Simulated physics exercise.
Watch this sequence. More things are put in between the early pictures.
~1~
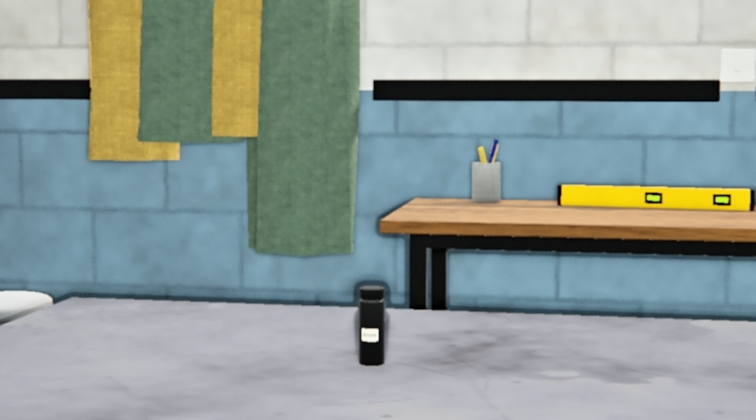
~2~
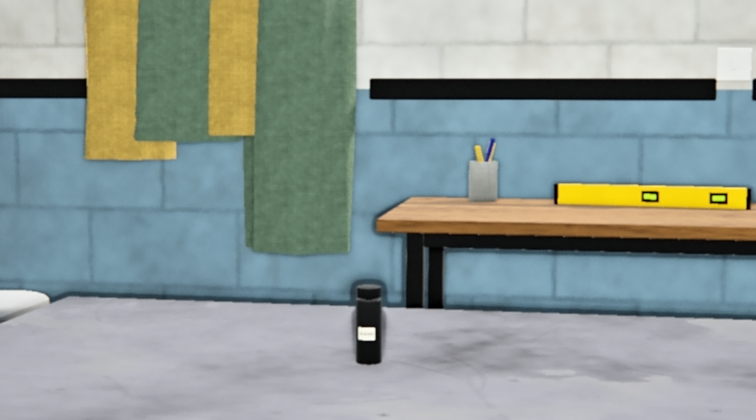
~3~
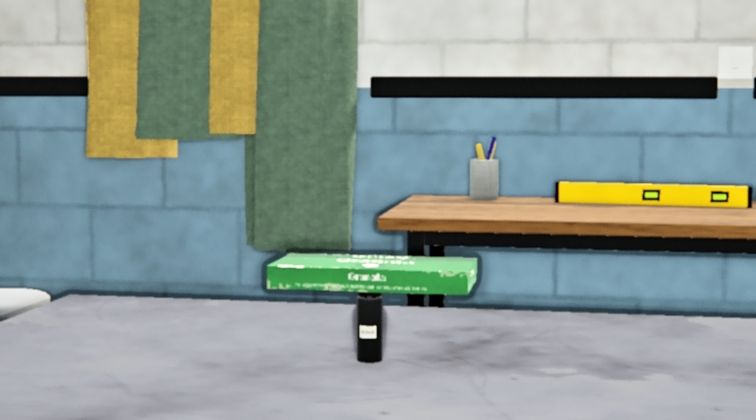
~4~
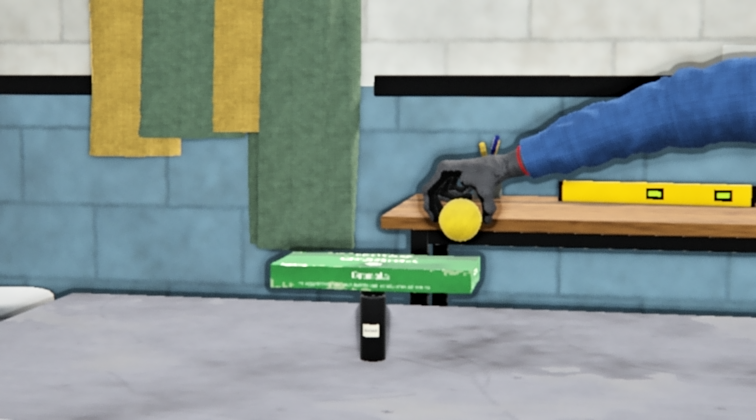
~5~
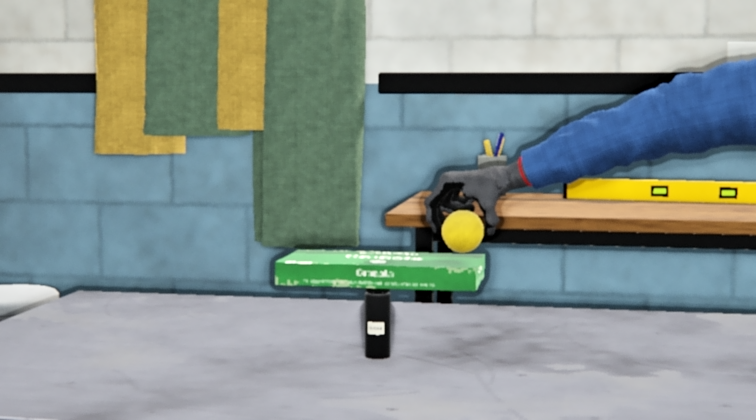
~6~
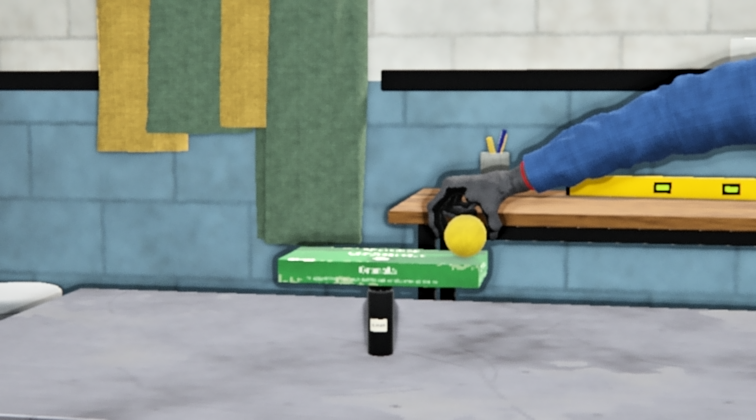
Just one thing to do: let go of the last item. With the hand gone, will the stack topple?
Yes, it topples.
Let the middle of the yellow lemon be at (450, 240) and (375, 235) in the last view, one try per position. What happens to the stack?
It falls the first time and does not fall the second time.
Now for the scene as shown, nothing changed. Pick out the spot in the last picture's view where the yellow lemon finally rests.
I'd point to roughly (541, 341).
Then, 0.50 s after the last picture, yellow lemon now fallen; green packet tipped 48° from how it was; black shaker tipped 3° from how it was.
Then, 0.60 s after the last picture, green packet now fallen; black shaker tipped 37° from how it was.
By the end, fallen, black shaker, yellow lemon and green packet. Seen from the same camera at the end, yellow lemon near (542, 341). The stack loses its balance.
